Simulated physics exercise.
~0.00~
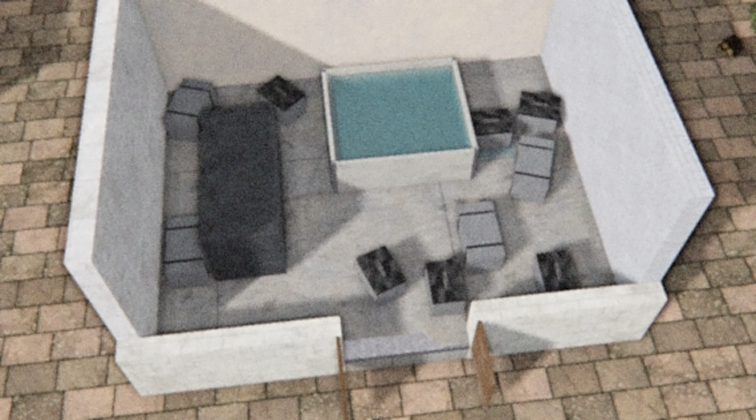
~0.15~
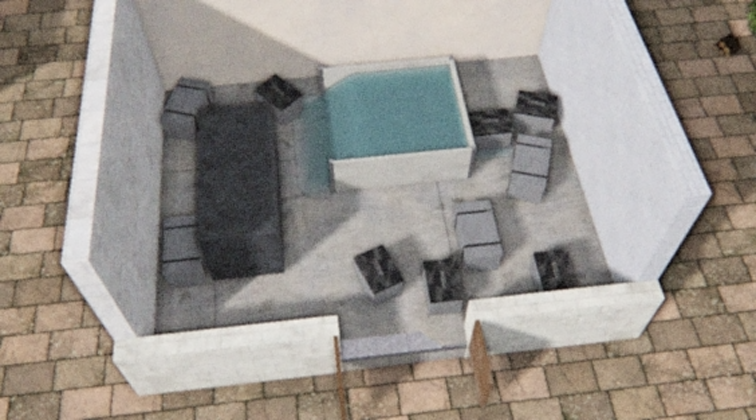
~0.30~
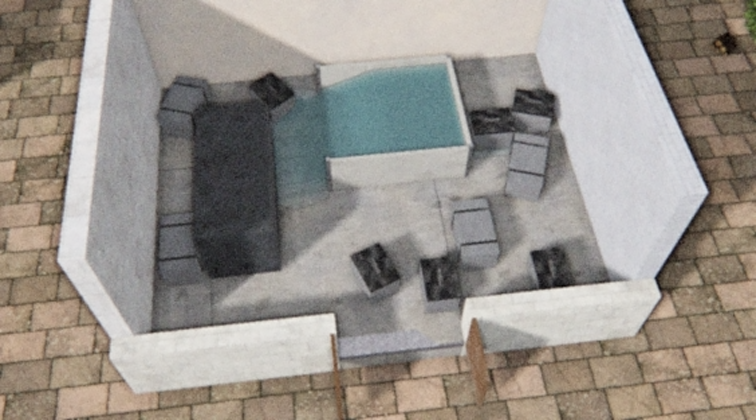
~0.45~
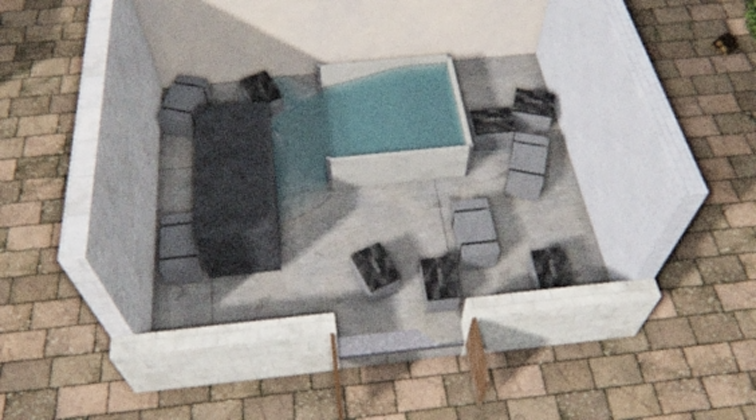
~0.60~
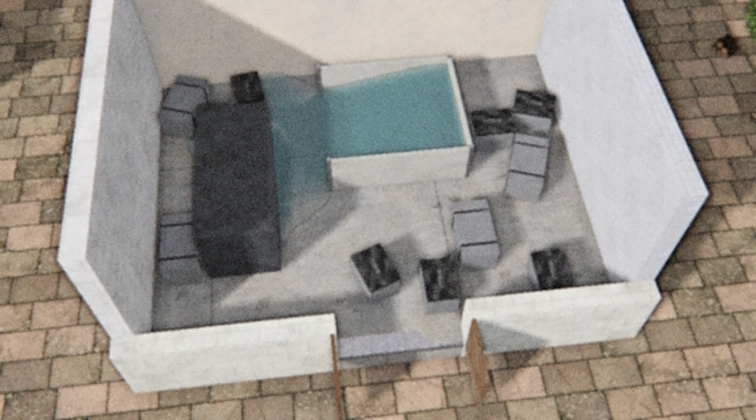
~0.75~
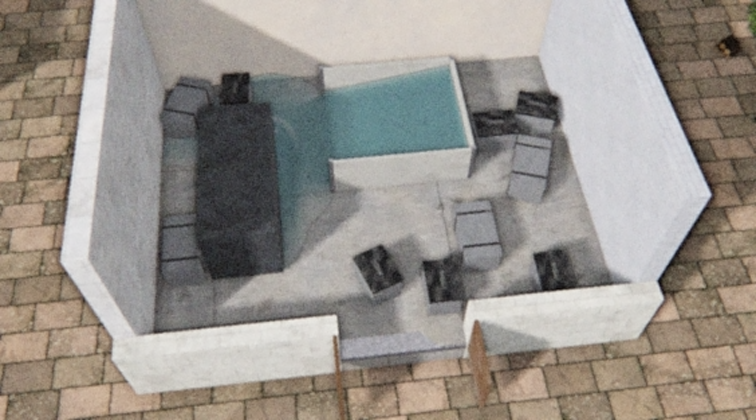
A small walled service yard with a pale grey floor, set on brown paving, is seen from high above. Teal water fills a white-walled tank at the back, with a long dark block to its left and grey and black-patterned boxes scattered around. Water bursts from the tank's left side and spreads leftward around the block, pushing the black box behind it left, while the view shifts slightly.
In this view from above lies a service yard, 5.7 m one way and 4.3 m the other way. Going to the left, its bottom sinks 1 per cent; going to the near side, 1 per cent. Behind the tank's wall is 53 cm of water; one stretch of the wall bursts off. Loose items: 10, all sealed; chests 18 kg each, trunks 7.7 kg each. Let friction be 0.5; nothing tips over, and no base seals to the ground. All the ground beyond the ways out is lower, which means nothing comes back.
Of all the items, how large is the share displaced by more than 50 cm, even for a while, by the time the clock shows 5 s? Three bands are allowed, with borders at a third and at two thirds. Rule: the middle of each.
My guess is it is going to land beneath one third.
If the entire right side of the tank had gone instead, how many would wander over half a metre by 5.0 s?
8.
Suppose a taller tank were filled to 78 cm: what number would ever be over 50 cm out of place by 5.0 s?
It would come to 6 of them.
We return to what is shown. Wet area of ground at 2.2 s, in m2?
12 m2.
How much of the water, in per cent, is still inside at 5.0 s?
88 %.
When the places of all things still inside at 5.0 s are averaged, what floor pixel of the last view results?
Mean floor pixel: About (412, 228).
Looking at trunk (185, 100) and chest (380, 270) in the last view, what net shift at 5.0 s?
The first ends 300 centimetres from its start and the second 40 centimetres.
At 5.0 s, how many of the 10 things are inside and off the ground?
At that point I count 3.
After 1.1 s 1 of 10 are over 50 cm from their spots; 0 afloat.
After 2.2 s 1 of 10 are over 50 cm from their spots; 2 afloat.
After 3.5 s 3 of 10 are over 50 cm from their spots; 3 afloat.
After 5.0 s 3 of 10 are over 50 cm from their spots, and 3 have been at some point; 3 afloat.
